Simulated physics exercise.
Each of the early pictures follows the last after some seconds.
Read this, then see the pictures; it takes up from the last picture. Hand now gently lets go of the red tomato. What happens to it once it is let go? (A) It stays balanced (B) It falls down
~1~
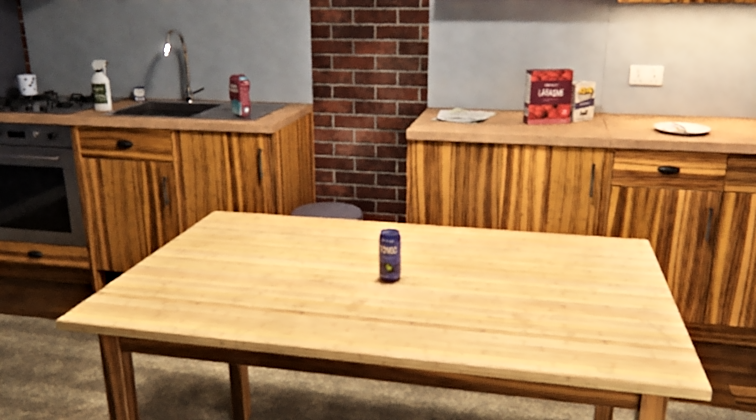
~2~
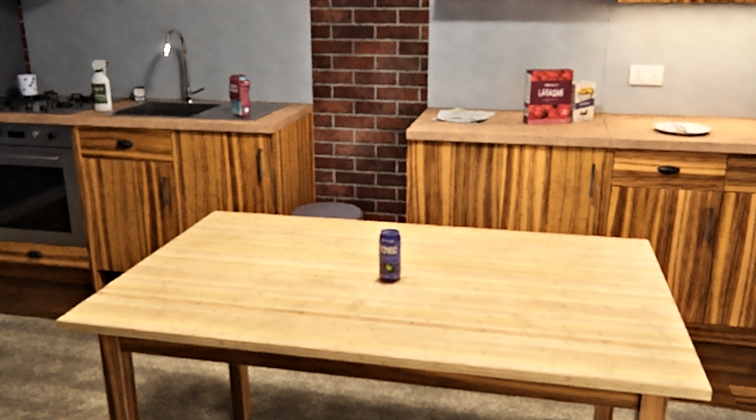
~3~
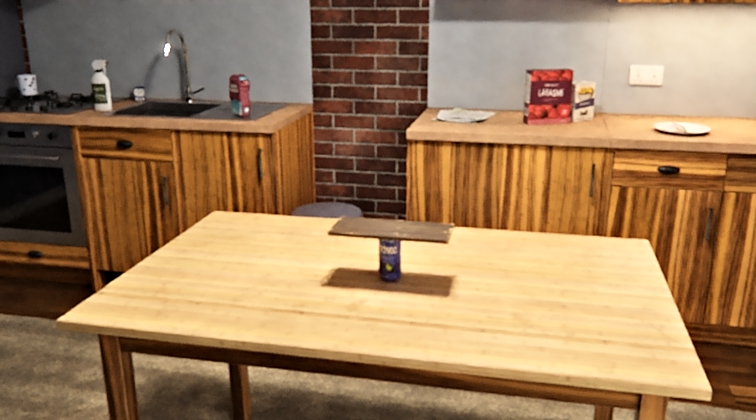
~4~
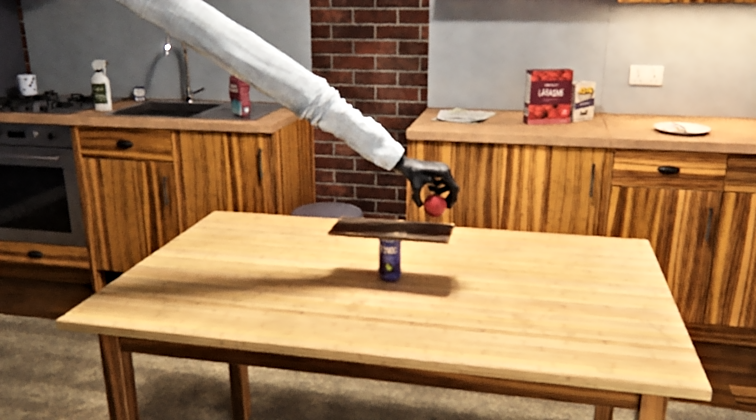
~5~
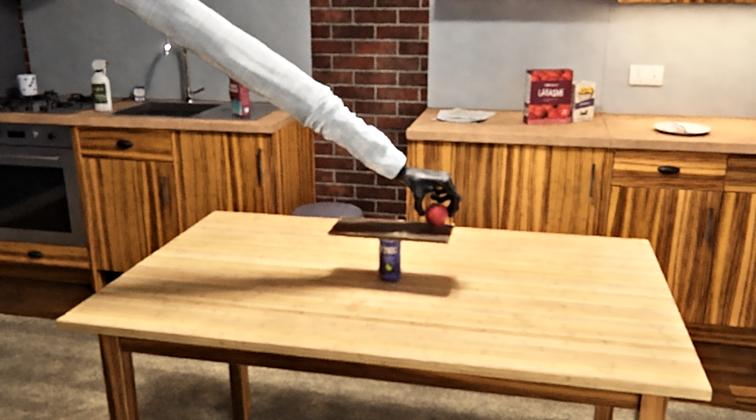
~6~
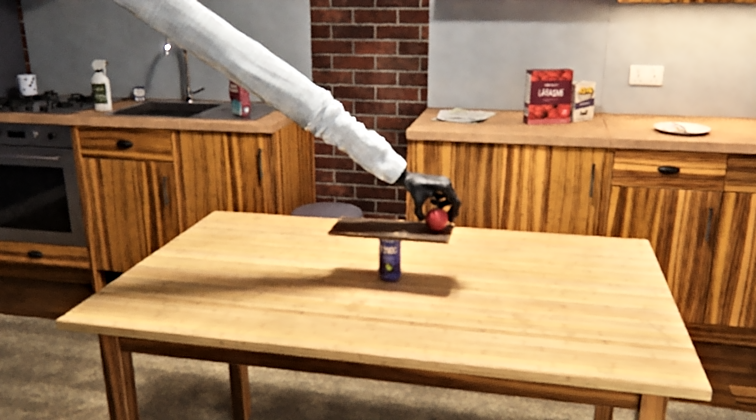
Option B: It falls down.
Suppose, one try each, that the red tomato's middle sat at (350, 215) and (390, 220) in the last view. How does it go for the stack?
First try: Topples; second try: Stands.
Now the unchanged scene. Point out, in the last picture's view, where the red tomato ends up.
Near (464, 273).
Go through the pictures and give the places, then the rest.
The last thing is not in view yet; blue can (390, 255), in the first frame.
The last thing is not in view yet; blue can (390, 255), in the second frame.
The last thing is not in view yet; blue can (390, 255), in the third frame.
Coming down; red tomato (435, 205); blue can (390, 255), in the fourth frame.
Coming down; red tomato (437, 214); blue can (390, 255), in the fifth frame.
In place under the hand; red tomato (437, 219); blue can (390, 255), in the sixth frame.
Then, 0.50 s after the last picture, red tomato now fallen; black board tipped 57° from how it was.
Then, 0.60 s after the last picture, black board tipped 59° from how it was.
At rest, fallen, red tomato; tipped over in the stack, black board; blue can in place. Seen from the same camera at the end, red tomato near (464, 273). The stack comes apart.
